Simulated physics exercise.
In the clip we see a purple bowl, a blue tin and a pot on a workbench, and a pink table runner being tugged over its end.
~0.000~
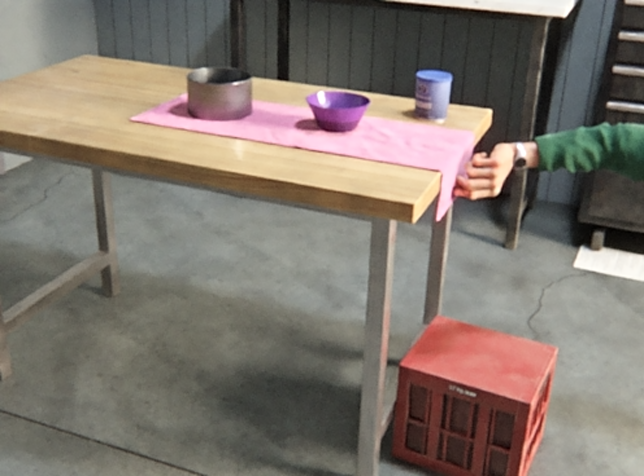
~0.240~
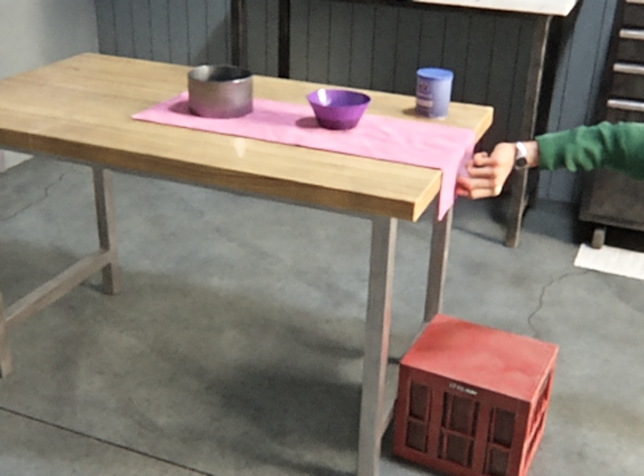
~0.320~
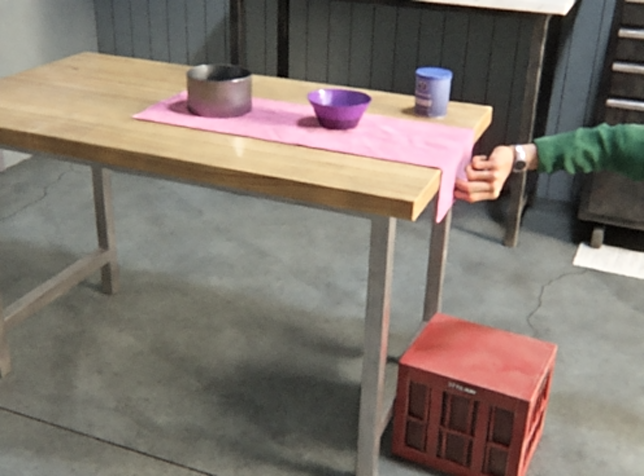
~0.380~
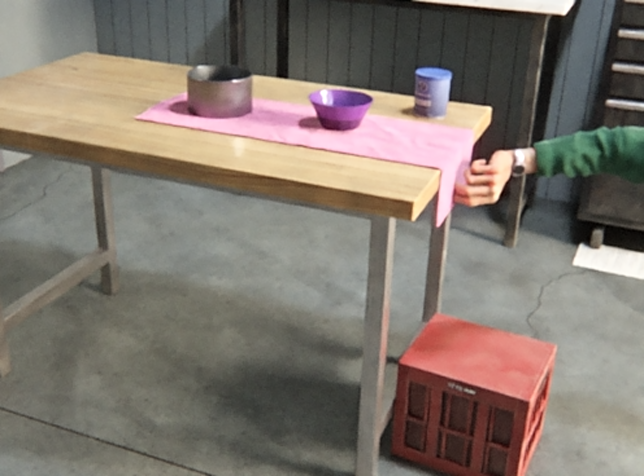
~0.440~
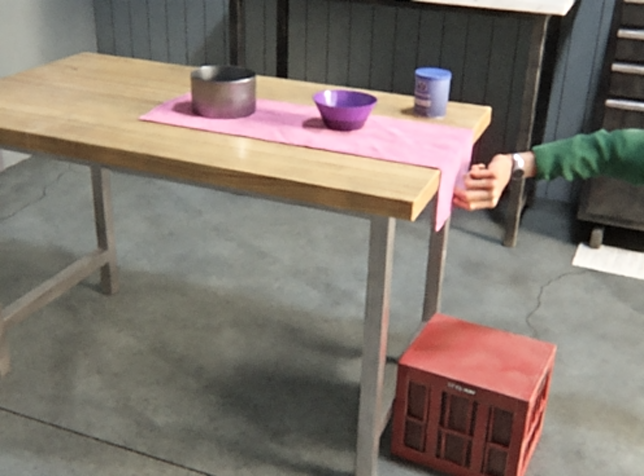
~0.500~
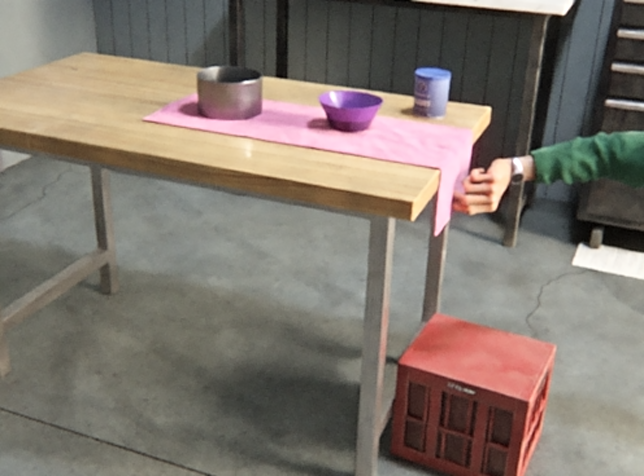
A hand slowly tugging a pink table runner over the workbench's end, the pot and purple bowl shifting slightly right with it.
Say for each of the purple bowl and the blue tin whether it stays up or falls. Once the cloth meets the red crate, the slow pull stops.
Purple bowl: Falls; blue tin: Stays up.
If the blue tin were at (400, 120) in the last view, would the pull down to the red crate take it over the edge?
It leaves the top in the end.
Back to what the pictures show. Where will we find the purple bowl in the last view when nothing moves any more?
You'll find its middle at pixel (495, 313).
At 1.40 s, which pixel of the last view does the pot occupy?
Near (285, 101).
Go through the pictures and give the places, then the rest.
The first picture shows table runner end (436, 222); purple bowl (338, 100); blue tin (434, 75); pot (220, 76); top of the crate (497, 375).
The second picture shows table runner end (439, 221), far hem (131, 118); blue tin (435, 73); blue tin stands beside the cloth.
The third picture shows table runner end (437, 223); purple bowl (340, 97).
The fourth picture shows table runner end (437, 227), far hem (134, 119); blue tin (433, 73).
The fifth picture shows table runner end (436, 231); purple bowl (345, 98).
The sixth picture shows table runner end (435, 236), far hem (142, 120); purple bowl (351, 99); blue tin (433, 73); top of the crate (495, 373).
Around 1.40 s, hem going down; bowl carried along near (412, 122); tin as before.
Around 2.20 s, hem going down; bowl tipping at the edge near (479, 152); tin as before.
Finally, hem on the crate; bowl down below near (495, 313); tin as before. The purple bowl is carried off the end and the blue tin stays on the table.
